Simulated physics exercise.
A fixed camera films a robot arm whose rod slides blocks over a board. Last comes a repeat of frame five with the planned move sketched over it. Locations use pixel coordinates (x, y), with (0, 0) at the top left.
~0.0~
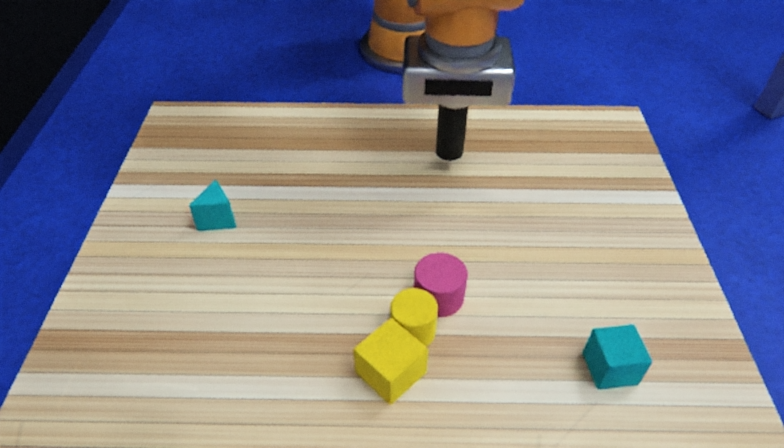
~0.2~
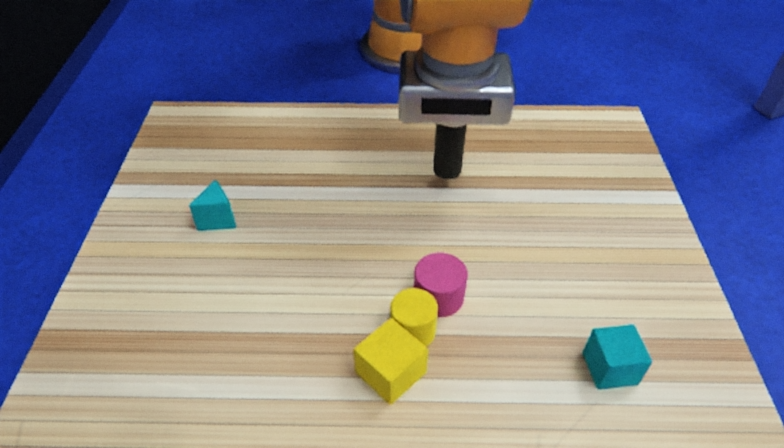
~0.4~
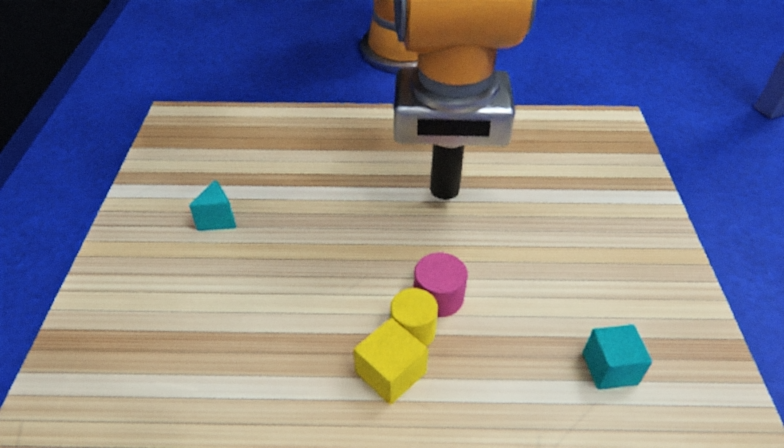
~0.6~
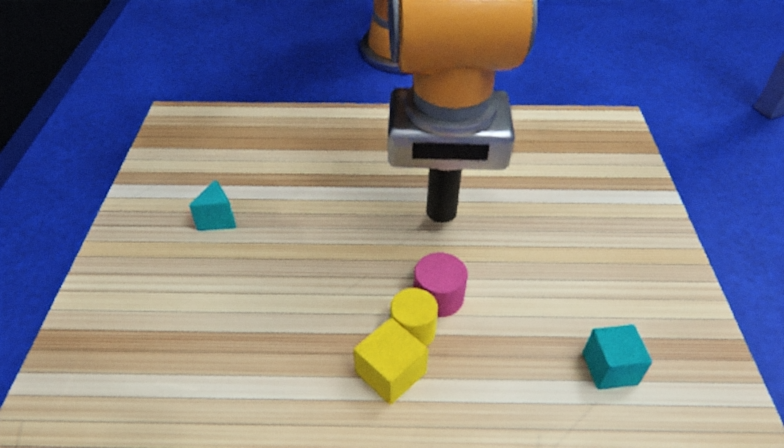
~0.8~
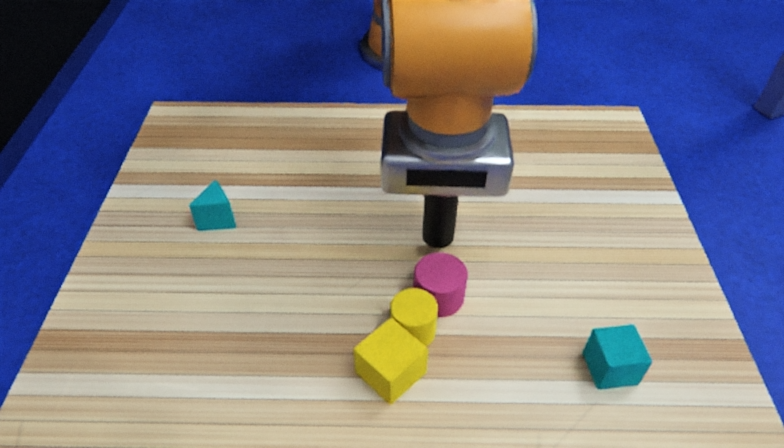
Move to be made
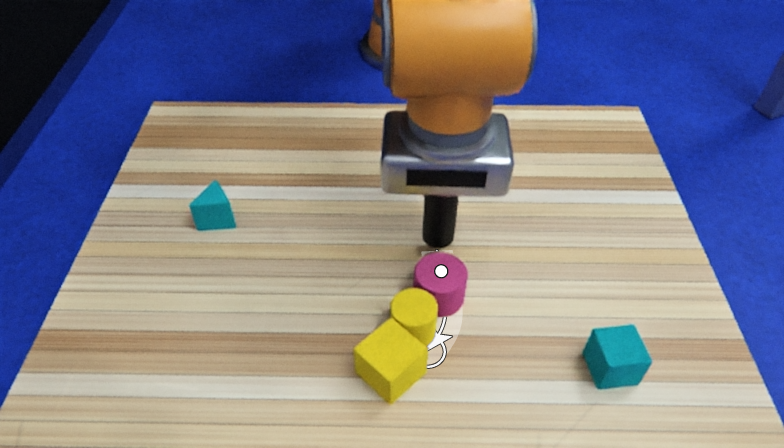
In this clip, an orange robot arm with a black rod moves steadily toward the viewer over a striped wooden board, nearing a pink cylinder beside a yellow cylinder and yellow block, while all the colored pieces stay still.
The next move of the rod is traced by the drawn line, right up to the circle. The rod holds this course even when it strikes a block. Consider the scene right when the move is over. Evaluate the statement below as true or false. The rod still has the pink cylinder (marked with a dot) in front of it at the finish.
False
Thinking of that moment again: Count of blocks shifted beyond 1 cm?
It should be three or more, as far as I can tell.
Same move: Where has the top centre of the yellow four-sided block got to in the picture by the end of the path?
It should be at about (357, 381).
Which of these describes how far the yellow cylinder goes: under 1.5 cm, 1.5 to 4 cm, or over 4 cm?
It goes a long way, over 4 cm.
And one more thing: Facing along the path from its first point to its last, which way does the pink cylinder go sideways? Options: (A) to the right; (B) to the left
B: To the left.
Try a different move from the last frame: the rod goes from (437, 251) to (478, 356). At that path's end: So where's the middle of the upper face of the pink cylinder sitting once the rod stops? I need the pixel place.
Near (456, 366).
The line goes from (437, 251) via (442, 282) and (445, 317), ending at (427, 351); the dot is on the pink cylinder.
On the path given first. One third of the way, rod (443, 269); yellow four-sided block (381, 357), turned 15° anticlockwise; yellow cylinder (412, 321); pink cylinder (450, 293).
Two thirds of the way, rod (446, 304); yellow four-sided block (371, 365); yellow cylinder (416, 336); pink cylinder (469, 329).
At the end, rod (428, 337); yellow four-sided block (357, 381), turned 20° clockwise; yellow cylinder (406, 359); pink cylinder (472, 349).
